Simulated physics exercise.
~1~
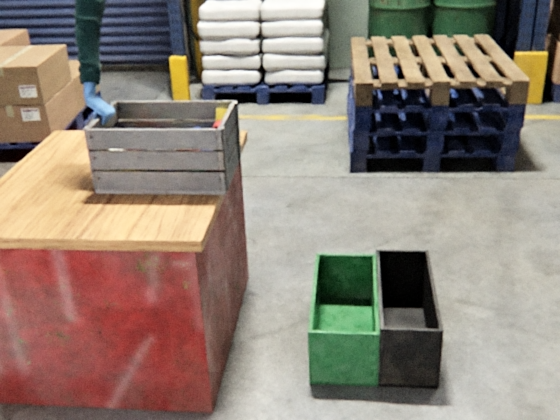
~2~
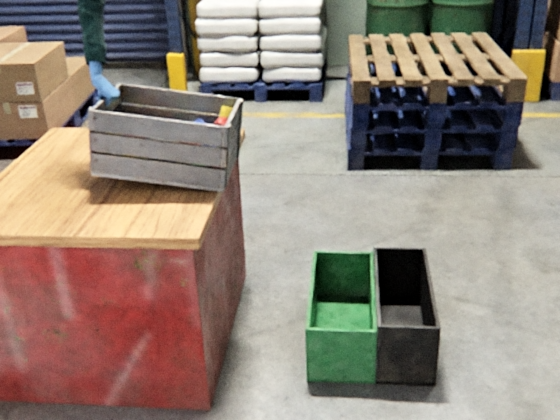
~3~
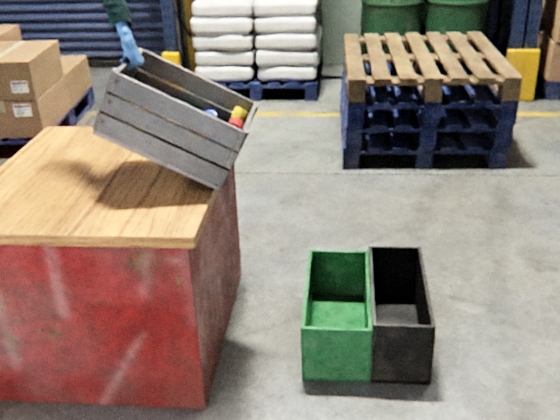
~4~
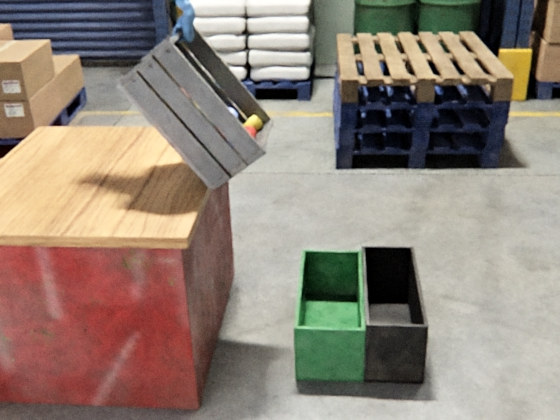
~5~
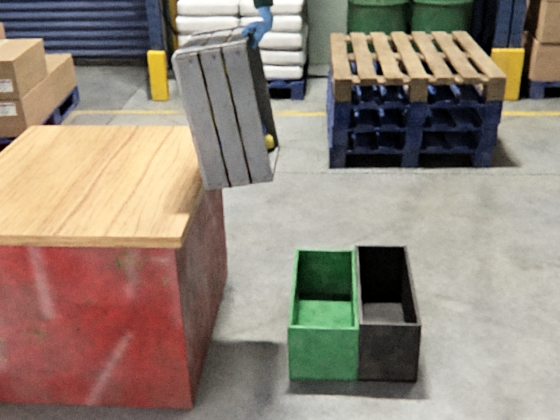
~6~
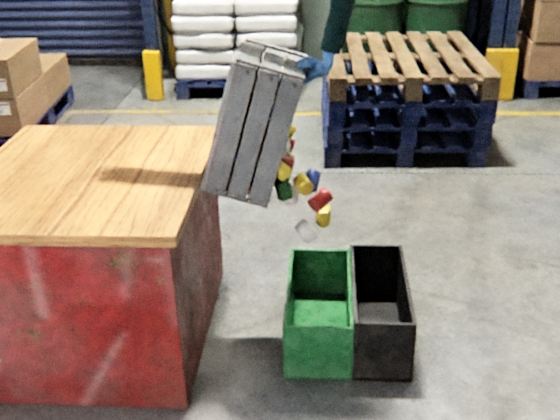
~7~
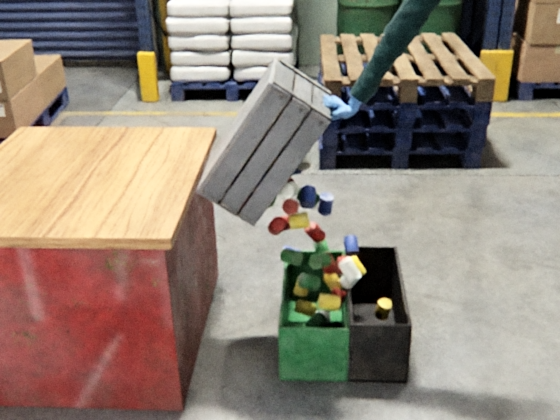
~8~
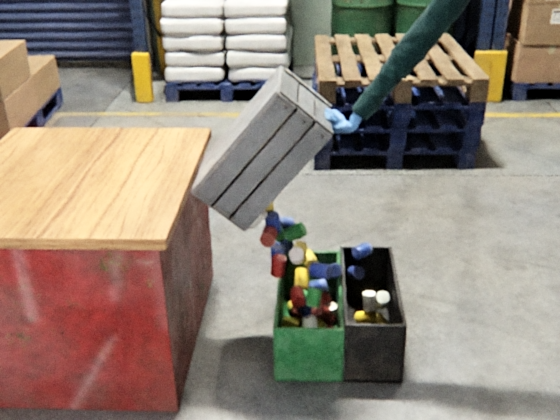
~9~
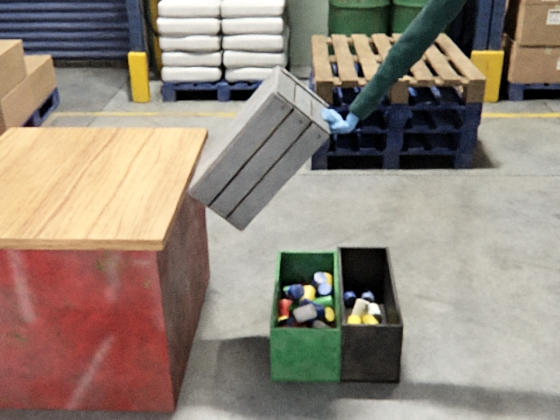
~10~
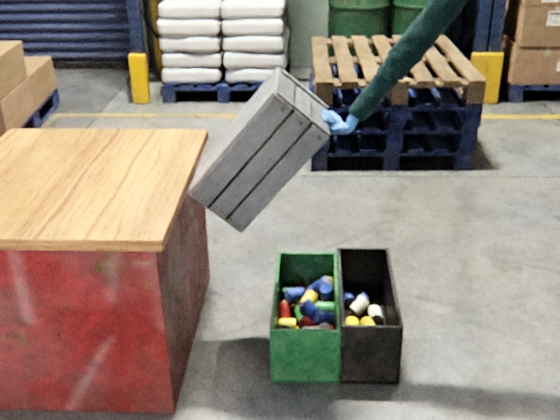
In a warehouse seen from slightly above, a grey slatted crate sits on a wood-topped bench with red sides at left, while a green tub and a black box stand side by side on the concrete floor to the right. Pallets and stacked white sacks fill the background. A blue-gloved hand lifts the crate's far end and tips it steadily rightward over the bench edge. Small colourful jars spill out in a loose stream, most dropping into the green tub and some into the black box. The emptied crate stays tilted in the hand, with more jars in the green tub.
